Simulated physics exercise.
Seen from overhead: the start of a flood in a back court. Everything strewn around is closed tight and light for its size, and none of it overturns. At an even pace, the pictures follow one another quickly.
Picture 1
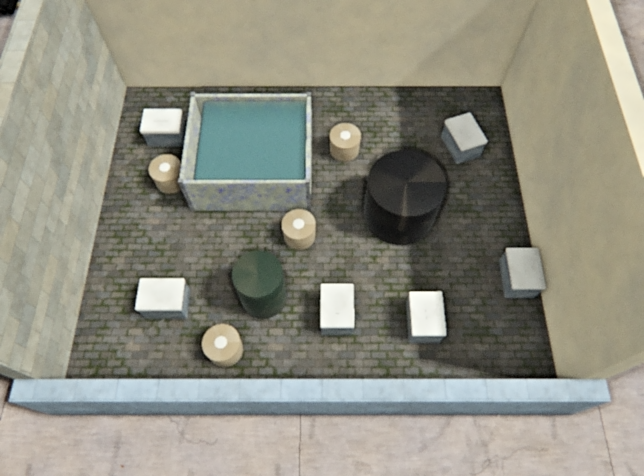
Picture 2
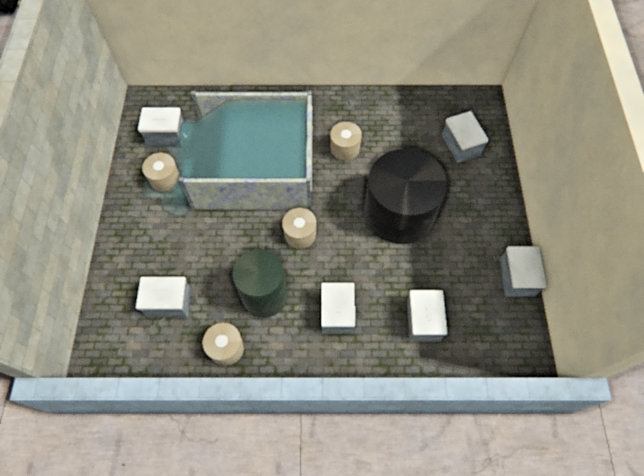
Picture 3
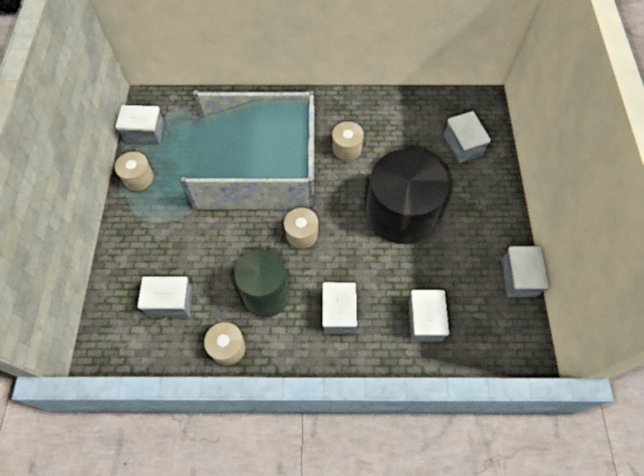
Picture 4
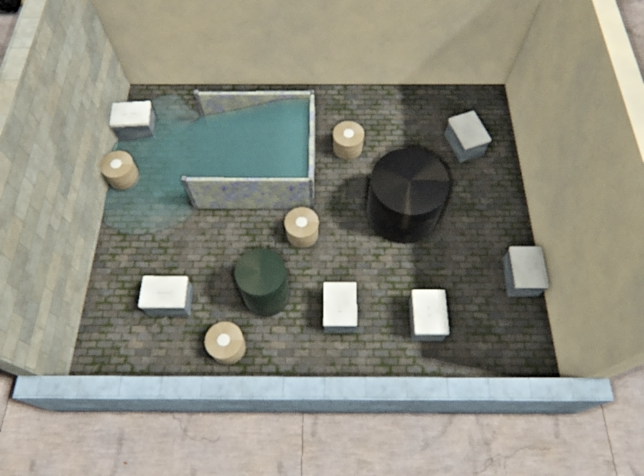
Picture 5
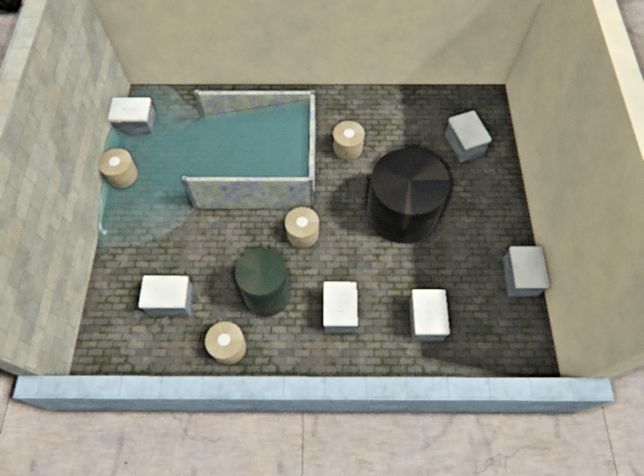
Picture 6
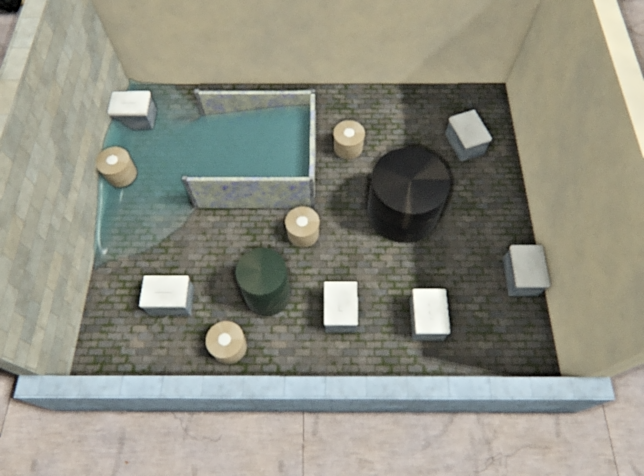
Water pours from the pool's open left side, pushing a tub and a chest left.
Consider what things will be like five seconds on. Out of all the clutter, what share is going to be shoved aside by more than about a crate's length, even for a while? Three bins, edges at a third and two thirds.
Band-wise it's the top band, two thirds or more.
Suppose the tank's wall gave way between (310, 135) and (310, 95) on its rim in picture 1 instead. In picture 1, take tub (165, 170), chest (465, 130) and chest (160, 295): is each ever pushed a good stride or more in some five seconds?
Lab note - in sequence: Never that far; made it that far; never that far.
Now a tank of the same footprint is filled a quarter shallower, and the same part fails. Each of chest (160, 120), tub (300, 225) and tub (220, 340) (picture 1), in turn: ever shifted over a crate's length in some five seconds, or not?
First one reached the mark, second one stopped before it, third one reached the mark.
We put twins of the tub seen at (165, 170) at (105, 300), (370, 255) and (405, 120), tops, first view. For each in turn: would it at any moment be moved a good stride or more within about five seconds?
In sequence: Knocked well away; hardly budges; knocked well away.
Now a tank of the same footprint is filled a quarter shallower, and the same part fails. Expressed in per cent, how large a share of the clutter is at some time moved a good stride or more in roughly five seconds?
About 60 %.
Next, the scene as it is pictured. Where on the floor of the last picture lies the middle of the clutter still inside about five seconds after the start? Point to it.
The remaining things centre around (437, 236).
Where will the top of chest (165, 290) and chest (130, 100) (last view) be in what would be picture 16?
Close to (206, 313) and (248, 88).
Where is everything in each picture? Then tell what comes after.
In the first picture, a tub at (165, 168), on the bottom; a chest at (161, 120) rests on the ground; 0 of 10 have shifted.
In the second picture, a tub at (159, 166) rests on the ground, close to its start; a chest at (159, 119) rests on the ground, close to its start; 1 of 10 have shifted.
In the third picture, a tub at (131, 165) rests on the ground, a stride from its start; a chest at (137, 117), on the bottom, a stride from its start; 2 of 10 have shifted.
In the fourth picture, a tub at (116, 164), on the bottom, a stride from its start; a chest at (130, 113), on the bottom, a stride from its start; 2 of 10 have shifted.
In the fifth picture, a tub at (115, 162) floats, a stride from its start; a chest at (129, 109), afloat, a stride from its start; 2 of 10 have shifted.
In the sixth picture, a tub at (112, 160), afloat, a stride from its start; a chest at (129, 102) floats, a stride from its start; 2 of 10 have shifted.
A moment on, 2 of 10 are well off their spots; 2 afloat.
Next, 3 of 10 are well off their spots; 2 afloat.
Later, 4 of 10 are well off their spots; 4 afloat.
In the end, 7 of 10 are well off their spots, and 7 have been at some point; 6 afloat.
